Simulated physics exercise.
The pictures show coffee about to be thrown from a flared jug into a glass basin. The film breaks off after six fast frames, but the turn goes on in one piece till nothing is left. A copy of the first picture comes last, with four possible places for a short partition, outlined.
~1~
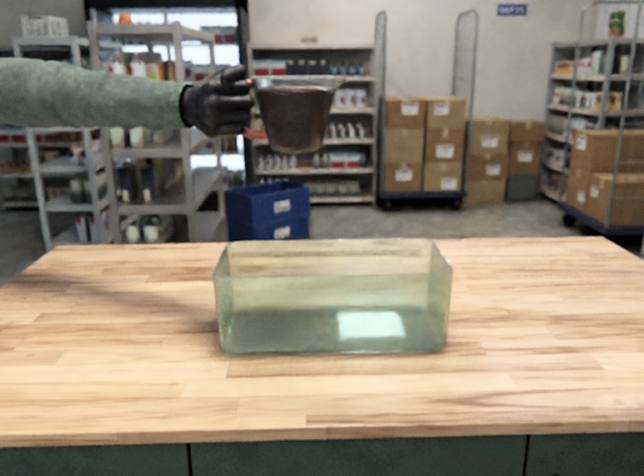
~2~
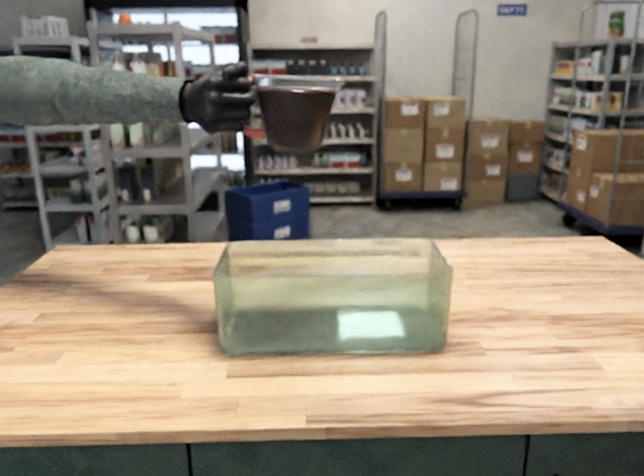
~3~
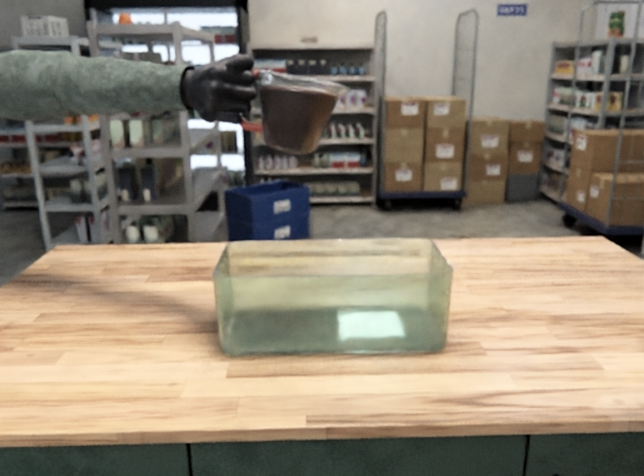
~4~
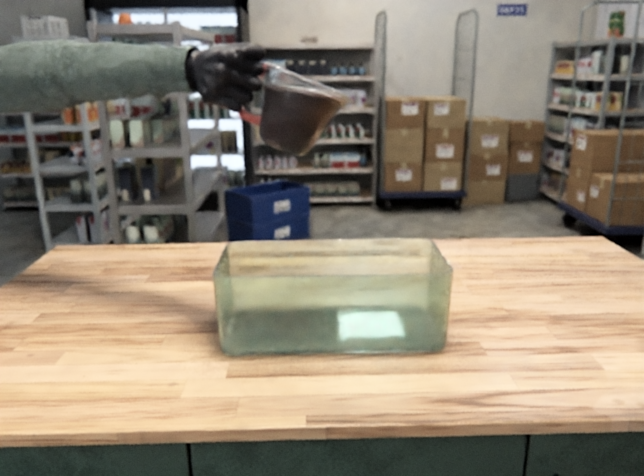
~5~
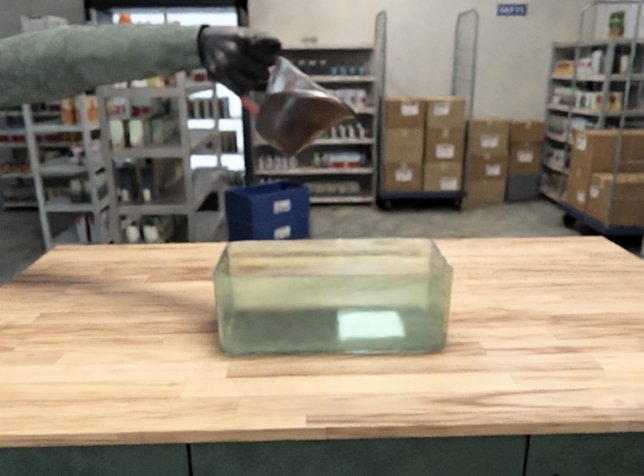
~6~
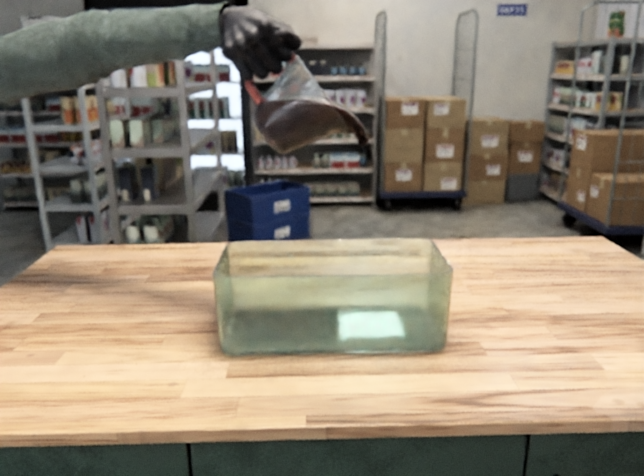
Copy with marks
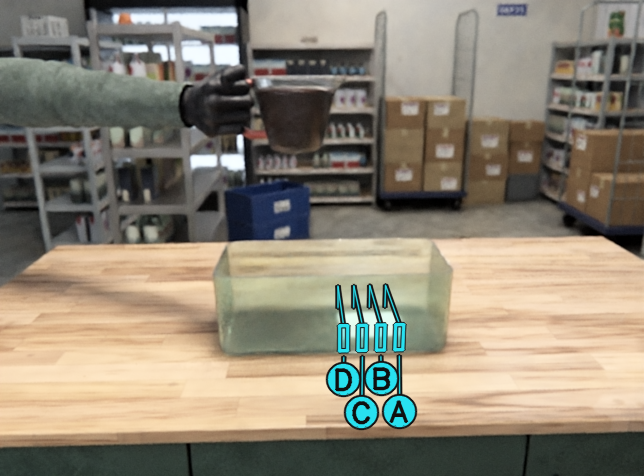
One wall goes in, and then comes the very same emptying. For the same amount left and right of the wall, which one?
Position B does it best.
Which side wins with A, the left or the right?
The left one.
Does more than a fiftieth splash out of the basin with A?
Yes.
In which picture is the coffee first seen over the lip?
Picture 5.
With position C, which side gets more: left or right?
The right one.
In cyan, A at (399, 355); B at (380, 356); C at (362, 356); D at (343, 356).
Choosing A, about 71 % ends left of the wall and 21 % right of it; 8 % is lost outside.
Choosing B, about 53 % ends left of the wall and 40 % right of it; 7 % is lost outside.
Choosing C, about 21 % ends left of the wall and 72 % right of it; 6 % is lost outside.
Choosing D, about 12 % ends left of the wall and 81 % right of it; 7 % is lost outside.
